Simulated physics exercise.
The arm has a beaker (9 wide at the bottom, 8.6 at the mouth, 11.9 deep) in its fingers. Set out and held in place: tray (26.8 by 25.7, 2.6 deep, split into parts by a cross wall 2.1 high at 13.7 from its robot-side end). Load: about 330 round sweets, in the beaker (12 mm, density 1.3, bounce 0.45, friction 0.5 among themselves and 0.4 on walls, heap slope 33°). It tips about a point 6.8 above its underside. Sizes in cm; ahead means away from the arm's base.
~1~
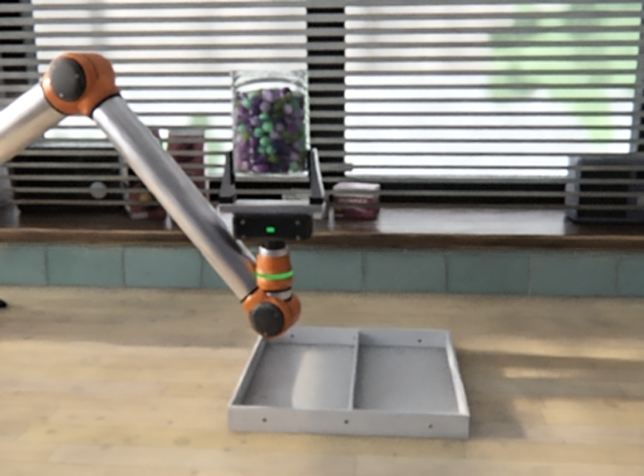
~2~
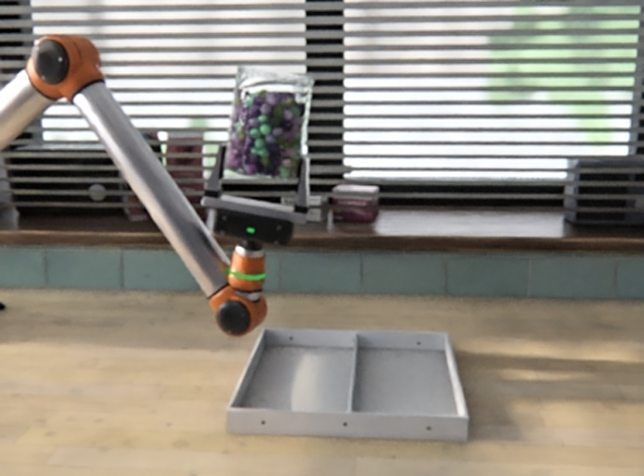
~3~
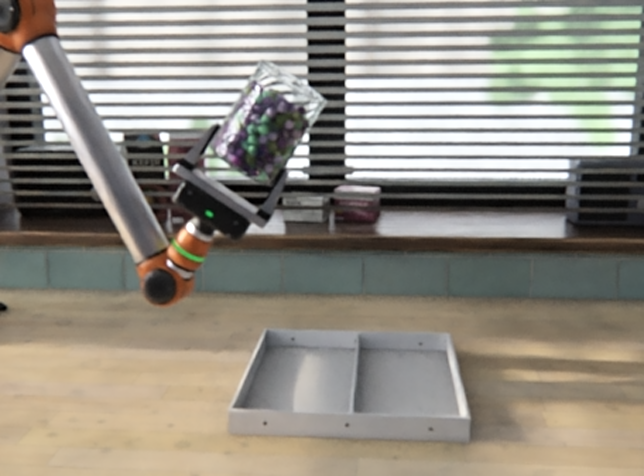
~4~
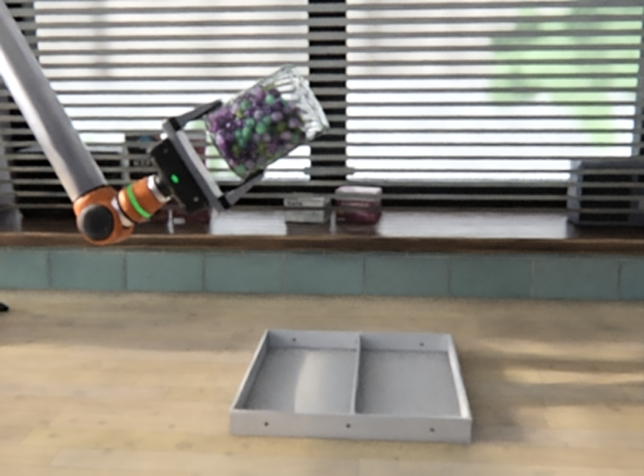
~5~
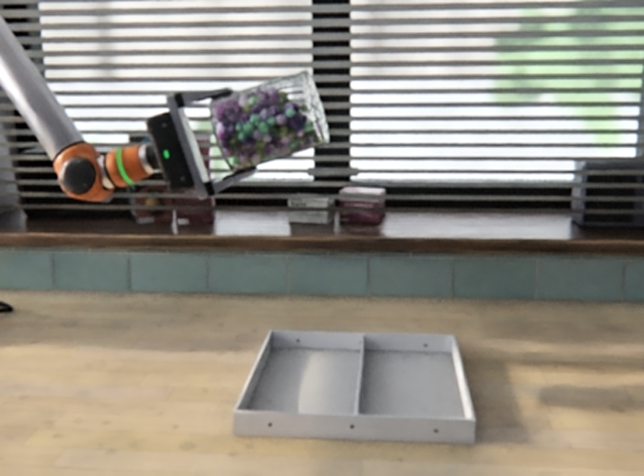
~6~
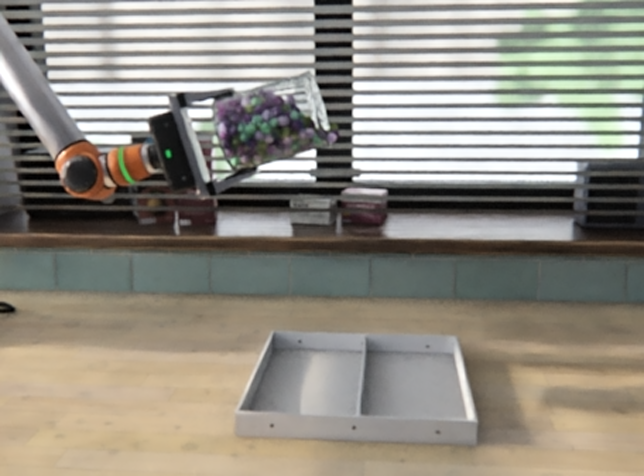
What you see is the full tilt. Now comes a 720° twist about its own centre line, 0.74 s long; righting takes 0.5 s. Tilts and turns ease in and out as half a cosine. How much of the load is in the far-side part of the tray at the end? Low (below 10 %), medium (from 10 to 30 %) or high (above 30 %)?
Answer: Low; below 10 % of the round sweets finish in the far-side part of the tray.
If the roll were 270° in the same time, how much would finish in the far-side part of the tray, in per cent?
Then about 5 per cent.
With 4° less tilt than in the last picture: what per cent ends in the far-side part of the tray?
Some 0 per cent.
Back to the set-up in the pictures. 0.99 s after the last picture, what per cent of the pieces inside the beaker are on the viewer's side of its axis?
Some 50 per cent.
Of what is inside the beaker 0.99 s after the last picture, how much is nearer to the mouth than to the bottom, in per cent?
About 35 per cent.
Then, 0.50 s after the last picture, tipped 74°, highest piece 40 above the table; 321 in the beaker, 6 in the far-side part, 2 in the robot-side part, 4 in flight or on a rim.
Then, 0.99 s after the last picture, tipped 37°, highest piece 38 above the table; 316 in the beaker, 10 in the far-side part, 4 in the robot-side part, 3 in flight or on a rim.
Then, 1.44 s after the last picture, upright, highest piece 39 above the table; 315 in the beaker, 11 in the far-side part, 5 in the robot-side part, 1 on the table or floor, 1 in flight or on a rim.
Then, 2.14 s after the last picture, upright, highest piece 39 above the table; 315 in the beaker, 11 in the far-side part, 6 in the robot-side part, 1 on the table or floor.
Final count, 315 in the beaker, 11 in the far-side part, 6 in the robot-side part, 1 on the table or floor. That is 3 % in the far-side part of the tray.
